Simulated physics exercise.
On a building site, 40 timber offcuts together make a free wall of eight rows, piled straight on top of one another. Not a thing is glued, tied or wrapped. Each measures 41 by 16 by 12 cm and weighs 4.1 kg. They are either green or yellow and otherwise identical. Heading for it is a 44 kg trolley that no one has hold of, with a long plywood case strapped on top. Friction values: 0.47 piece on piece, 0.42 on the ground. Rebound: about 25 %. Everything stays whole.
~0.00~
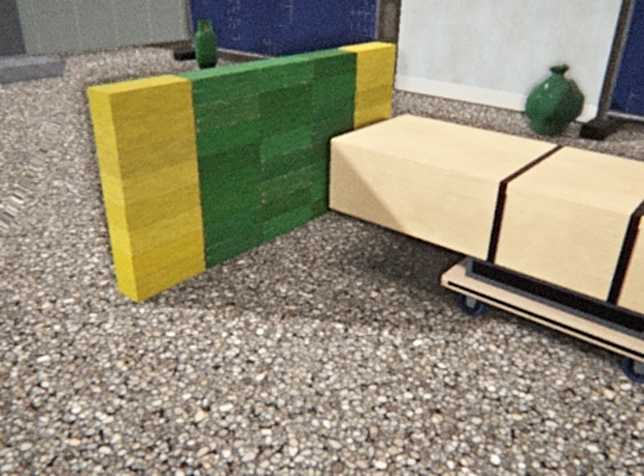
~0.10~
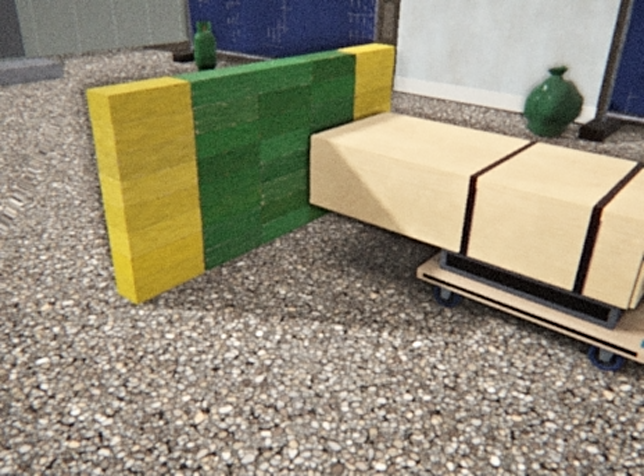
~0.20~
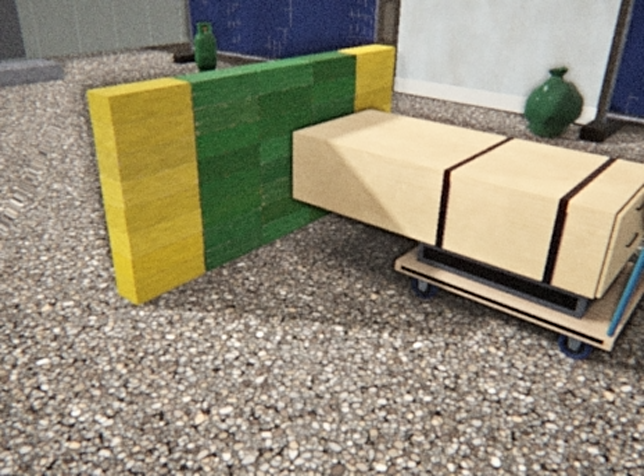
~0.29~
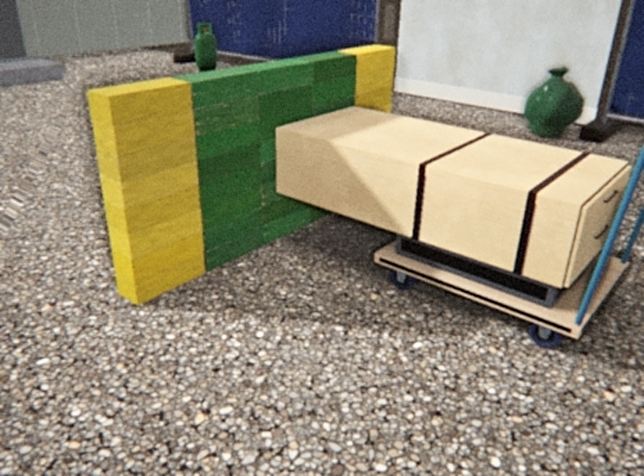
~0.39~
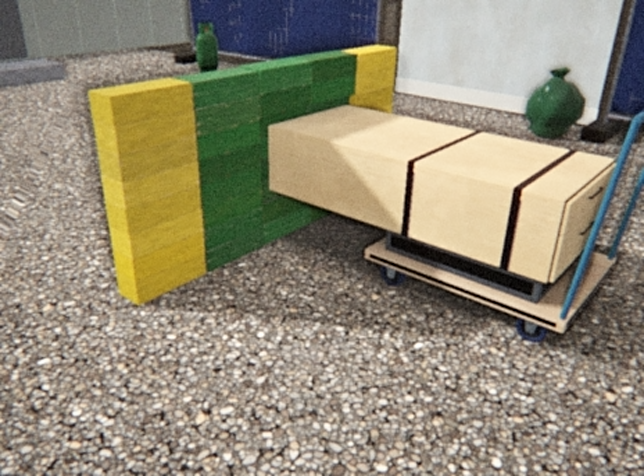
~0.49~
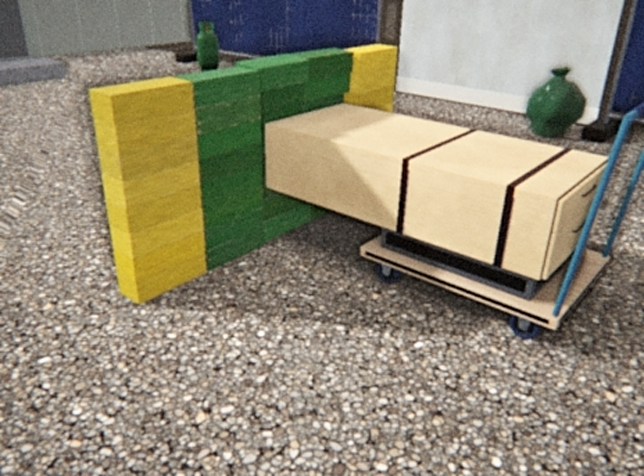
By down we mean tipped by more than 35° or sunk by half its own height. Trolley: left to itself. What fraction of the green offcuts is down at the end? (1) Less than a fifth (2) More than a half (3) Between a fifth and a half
Option 2: More than a half.
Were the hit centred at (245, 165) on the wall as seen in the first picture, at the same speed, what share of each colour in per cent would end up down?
That would leave yellow at 0 % and green at 70 %.
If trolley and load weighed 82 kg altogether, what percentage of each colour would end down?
Share down - yellow: 0; green: 70 (per cent).
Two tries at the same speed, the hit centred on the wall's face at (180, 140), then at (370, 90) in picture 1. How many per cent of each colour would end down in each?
Down by colour - yellow: 40%, then 40%; green: 20%, then 30%.
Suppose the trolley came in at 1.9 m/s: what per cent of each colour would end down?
Then yellow 0, green 70 per cent.
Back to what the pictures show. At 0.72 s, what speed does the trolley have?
Speed: Near 0.1 m/s.
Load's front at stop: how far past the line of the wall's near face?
About 15 centimetres.
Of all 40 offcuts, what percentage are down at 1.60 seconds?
40 per cent.
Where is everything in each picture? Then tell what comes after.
In the first frame (pixels give the middle of a visible side), load (340, 163) 40 cm short of the wall; top green offcut (288, 75); top yellow offcut (378, 58); none has stirred.
In the second frame, load (319, 159) 27 cm short of the wall; top green offcut (287, 77).
In the third frame, load (301, 155) 15 cm short of the wall; top green offcut (287, 78).
In the fourth frame, load (284, 150) 23 mm short of the wall; top green offcut (288, 78).
In the fifth frame, load (276, 148) 43 mm into the wall's line; top green offcut (288, 77); movement in 11 of them.
In the sixth frame, load (273, 146) 7 cm into the wall's line; top green offcut (284, 76) 6° from how it stood; top yellow offcut (379, 60); movement in 16 of them.
After 0.72 s, load 11 cm past the wall's line, still rolling; none of the 24 green offcuts down (0 of 40 in all colours); top green offcut 3° from how it stood.
After 1.00 s, load 14 cm past the wall's line, still rolling; 7 of the 24 green offcuts down (7 of 40 in all colours); top green offcut 30° from how it stood, 8 cm lower.
After 1.24 s, load 15 cm past the wall's line, stopped; 16 of the 24 green offcuts down (16 of 40 in all colours); top green offcut 59° from how it stood, 43 cm lower.
After 1.60 s, load 15 cm past the wall's line, stopped; 16 of the 24 green offcuts down (16 of 40 in all colours); top green offcut 63° from how it stood, 80 cm lower.
In the end (2.3 s), load 15 cm past the wall's line, stopped; 16 of the 24 green offcuts down (16 of 40 in all colours); top green offcut upside down; top yellow offcut unmoved. That is 67 per cent. From the last view, middles, top green offcut near (90, 154), top yellow offcut near (369, 58).
